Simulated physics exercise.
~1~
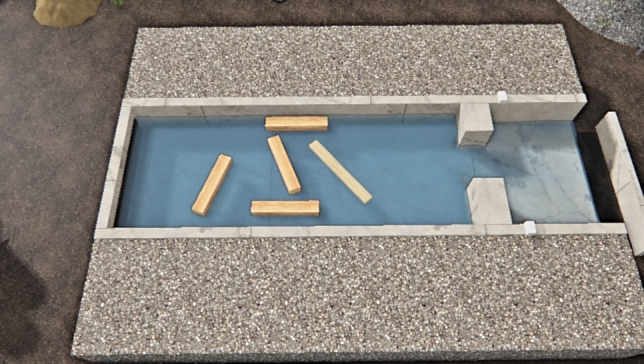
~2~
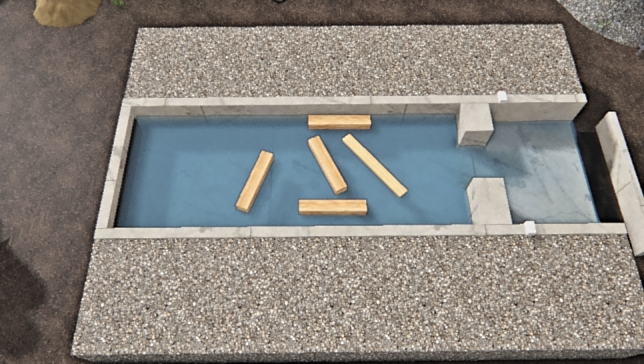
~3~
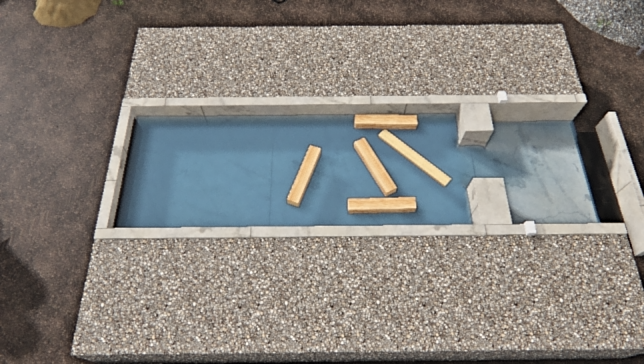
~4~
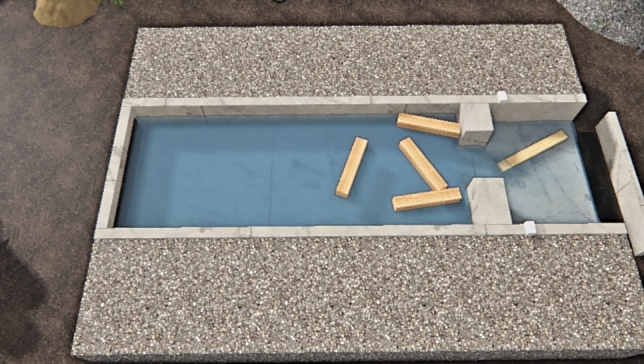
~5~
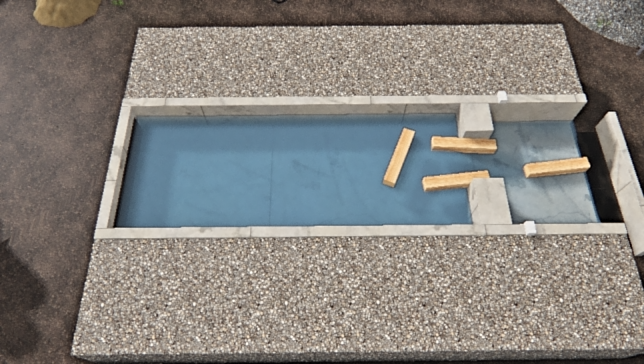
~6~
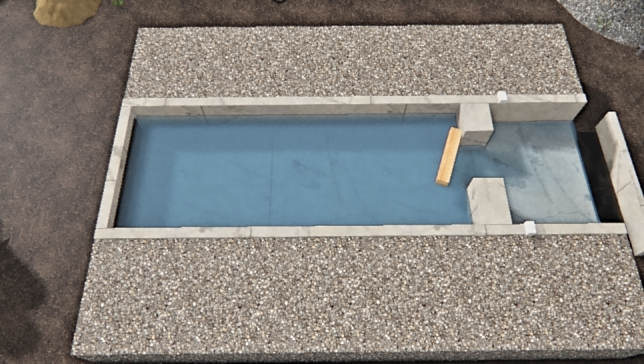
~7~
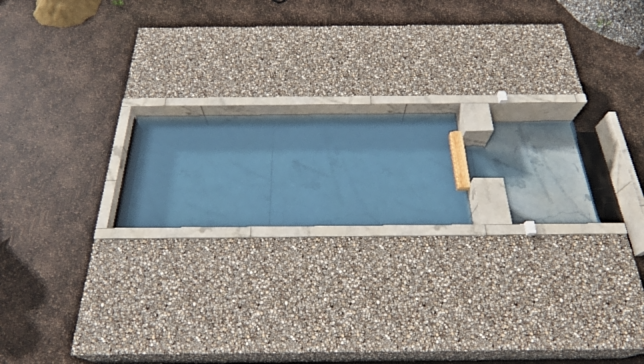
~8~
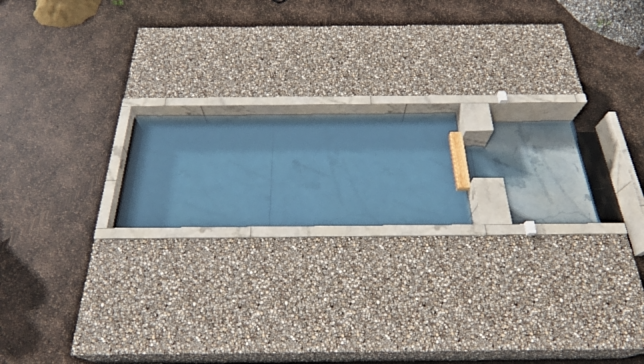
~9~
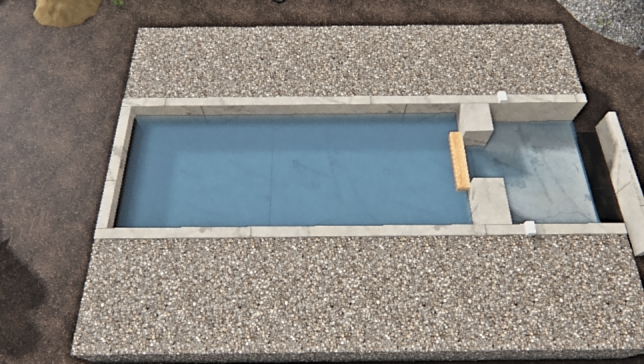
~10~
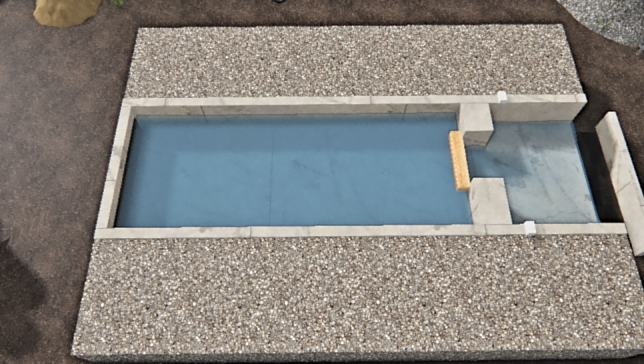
A stone-walled channel of blue water carried five wooden beams to the right, and one after another four slipped through the narrow gap and out of sight, while the last one swung across the opening and stayed stuck there.
